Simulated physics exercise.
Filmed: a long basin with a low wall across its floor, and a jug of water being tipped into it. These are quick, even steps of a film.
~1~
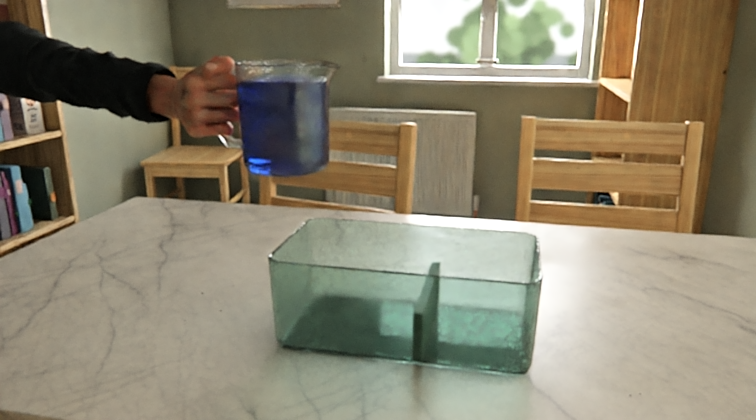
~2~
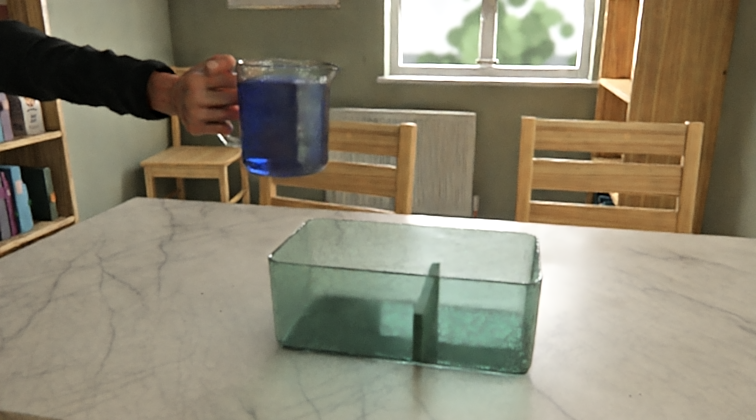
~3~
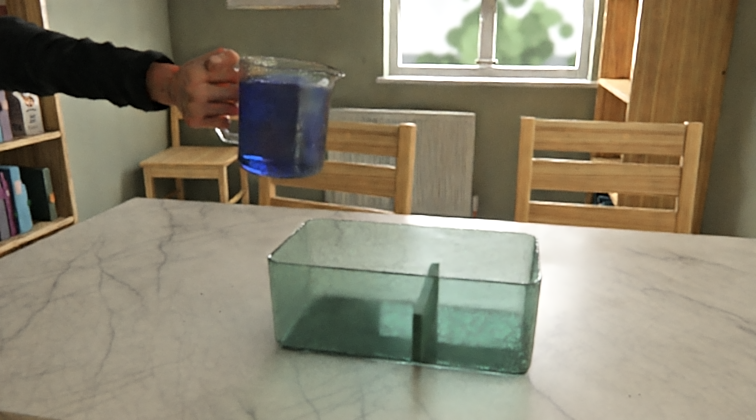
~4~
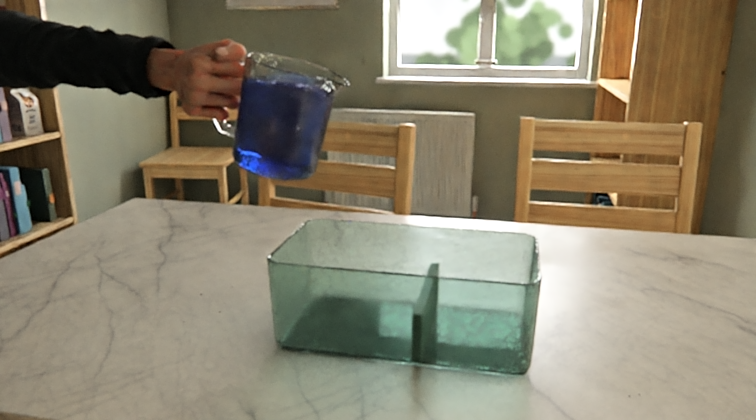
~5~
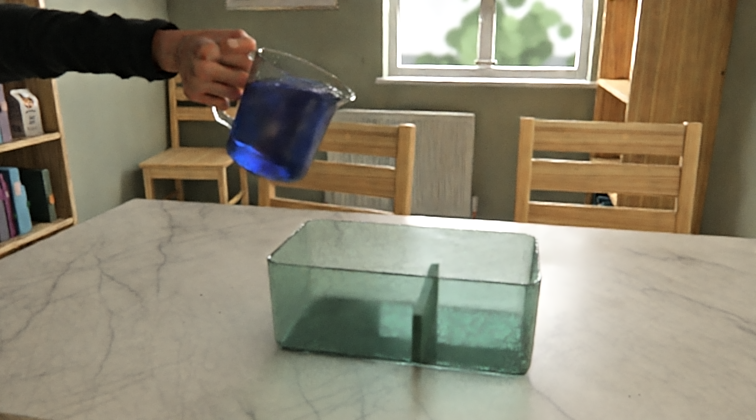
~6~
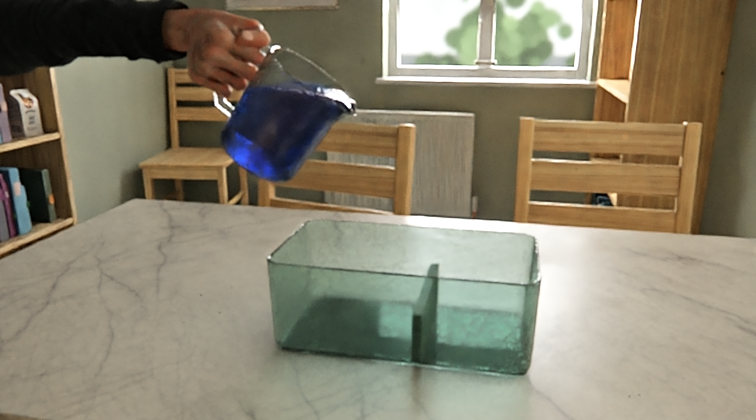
A hand tilting a glass jug of blue water rightward above a divided green transparent basin on a marble-patterned table.
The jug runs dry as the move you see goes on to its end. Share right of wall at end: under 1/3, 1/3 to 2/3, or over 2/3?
Under 1/3.
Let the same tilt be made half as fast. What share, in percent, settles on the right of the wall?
Roughly 5 per cent ends up there.
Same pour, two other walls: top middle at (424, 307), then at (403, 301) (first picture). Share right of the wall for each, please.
About 15 per cent on the first try, and 35 per cent on the second.
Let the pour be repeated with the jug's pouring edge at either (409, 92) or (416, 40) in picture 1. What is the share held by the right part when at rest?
In order: Close to 80 and 80 percent.
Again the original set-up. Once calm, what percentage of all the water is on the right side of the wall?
That works out to roughly 5 percent.
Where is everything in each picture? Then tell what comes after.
In the first picture, it leans 0°; its right rim is at (339, 66); the water meets the walls at (245, 78) and (328, 80); the long basin's rim runs from (290, 238) to (539, 258); the wall's top is at (428, 286).
In the second picture, it leans 2°; its right rim is at (341, 68); the water meets the walls at (246, 78) and (328, 81).
In the third picture, it leans 7°; its right rim is at (344, 74); the water meets the walls at (249, 76) and (330, 83).
In the fourth picture, it leans 14°; its right rim is at (349, 84); the water meets the walls at (251, 77) and (335, 87).
In the fifth picture, it leans 25°; its right rim is at (354, 98); the water meets the walls at (248, 97) and (343, 93).
In the sixth picture, it leans 37°; its right rim is at (356, 114); the water meets the walls at (241, 107) and (354, 107); 1 per cent is over the edge.
A moment on, the jug is tipped right over and 52 per cent is still to pour, 18 is left of the wall and 0 right of it.
Next, the jug is tipped right over and 12 per cent is still to pour, 67 is left of the wall and 0 right of it.
Then the jug is tipped right over and 2 per cent is still to pour, 83 is left of the wall and 2 right of it.
Later the jug is tipped right over and 0 per cent is still to pour, 89 is left of the wall and 3 right of it.
In the end 89 per cent lies left of the wall, 3 right of it and 8 outside.
